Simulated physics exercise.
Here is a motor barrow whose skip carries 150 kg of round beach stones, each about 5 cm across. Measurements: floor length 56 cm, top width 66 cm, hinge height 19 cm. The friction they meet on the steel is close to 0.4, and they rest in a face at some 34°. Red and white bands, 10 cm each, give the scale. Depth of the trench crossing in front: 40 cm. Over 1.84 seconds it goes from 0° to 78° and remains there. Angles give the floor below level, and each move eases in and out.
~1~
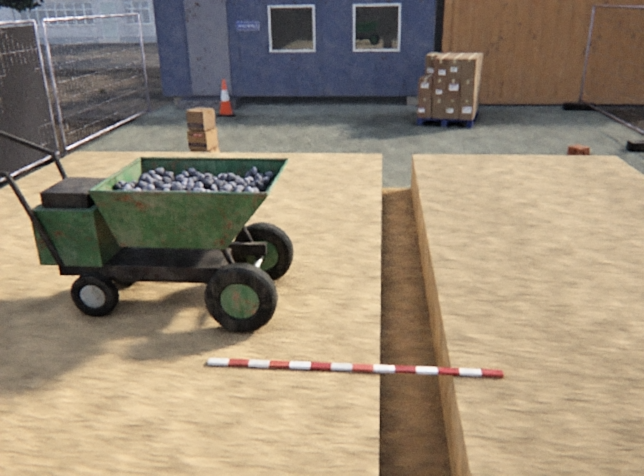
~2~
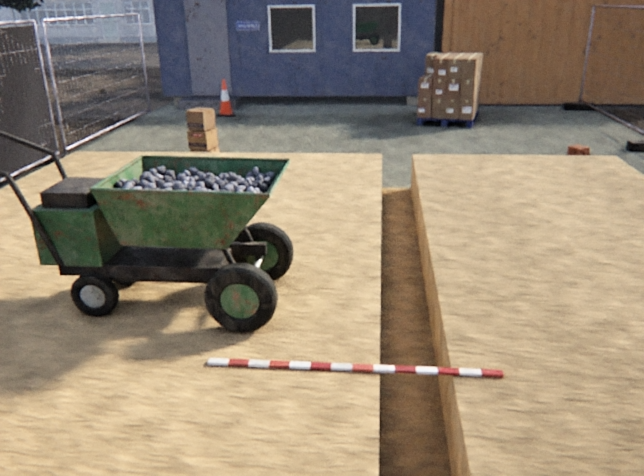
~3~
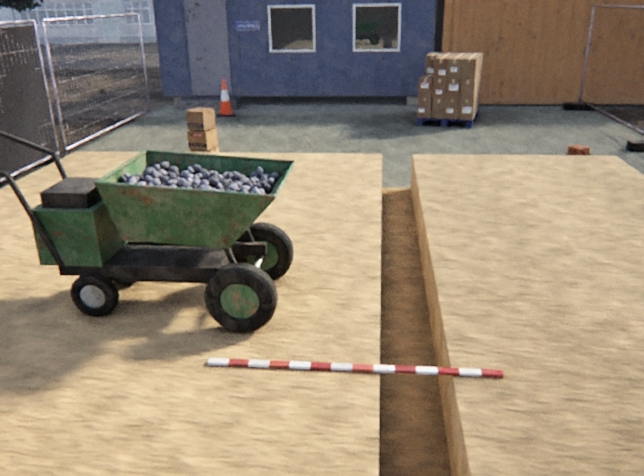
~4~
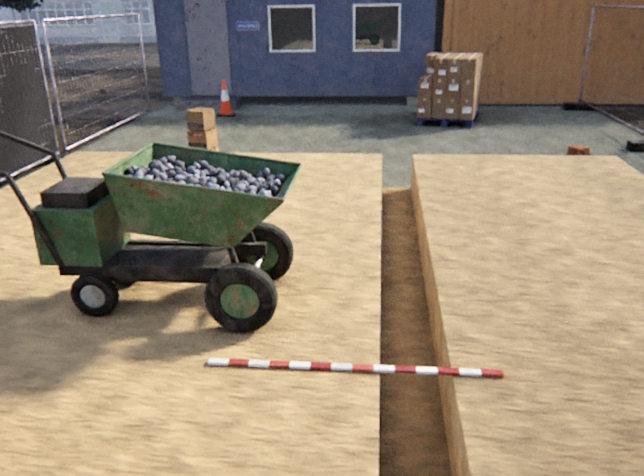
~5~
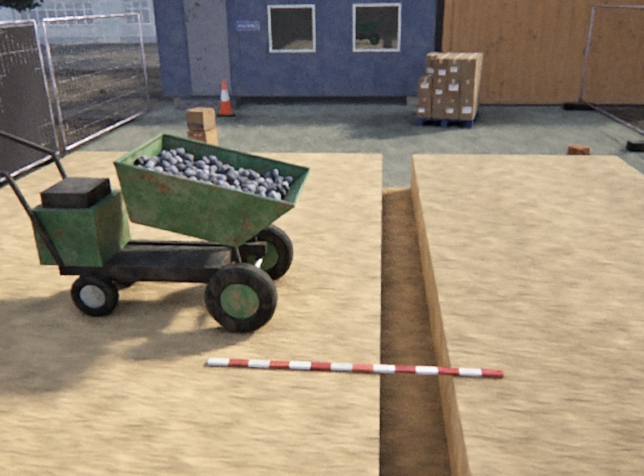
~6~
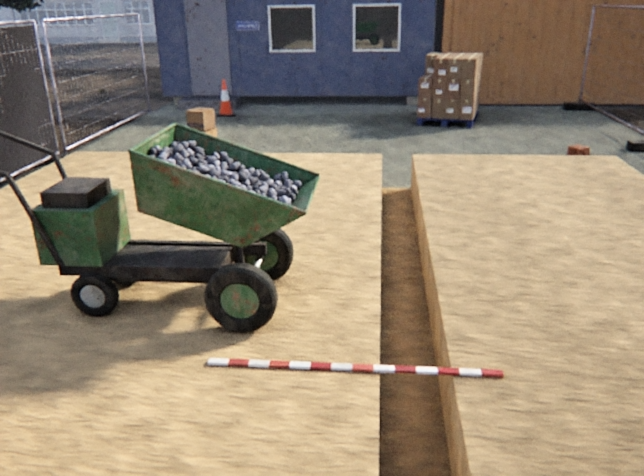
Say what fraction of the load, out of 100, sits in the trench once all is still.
About 98 out of 100.
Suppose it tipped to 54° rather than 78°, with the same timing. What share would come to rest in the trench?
It comes out at about 55 percent.
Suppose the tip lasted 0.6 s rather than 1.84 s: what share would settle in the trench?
85 per cent.
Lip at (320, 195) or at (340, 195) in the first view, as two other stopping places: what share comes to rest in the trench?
About 60 per cent first, then about 35 per cent.
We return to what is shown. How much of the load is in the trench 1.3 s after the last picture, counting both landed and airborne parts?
75 per cent, give or take.
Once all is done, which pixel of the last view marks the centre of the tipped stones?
I'd point somewhere around (409, 352).
Then, 0.8 s after the last picture the floor is at 66°, 96 % in the skip, 3 % short of the trench, 1 % in the trench; the foremost stones are at (388, 290).
Then, 1.3 s after the last picture the floor is at 78°, 20 % in the skip, 5 % short of the trench, 75 % in the trench; the foremost stones are at (443, 357).
Then, 1.7 s after the last picture the floor is at 78°, 2 % in the skip, 4 % short of the trench, 94 % in the trench; the foremost stones are at (445, 338).
Then, 3.6 s after the last picture the floor is at 78°, 0 % in the skip, 2 % short of the trench, 98 % in the trench; the foremost stones are at (448, 346).
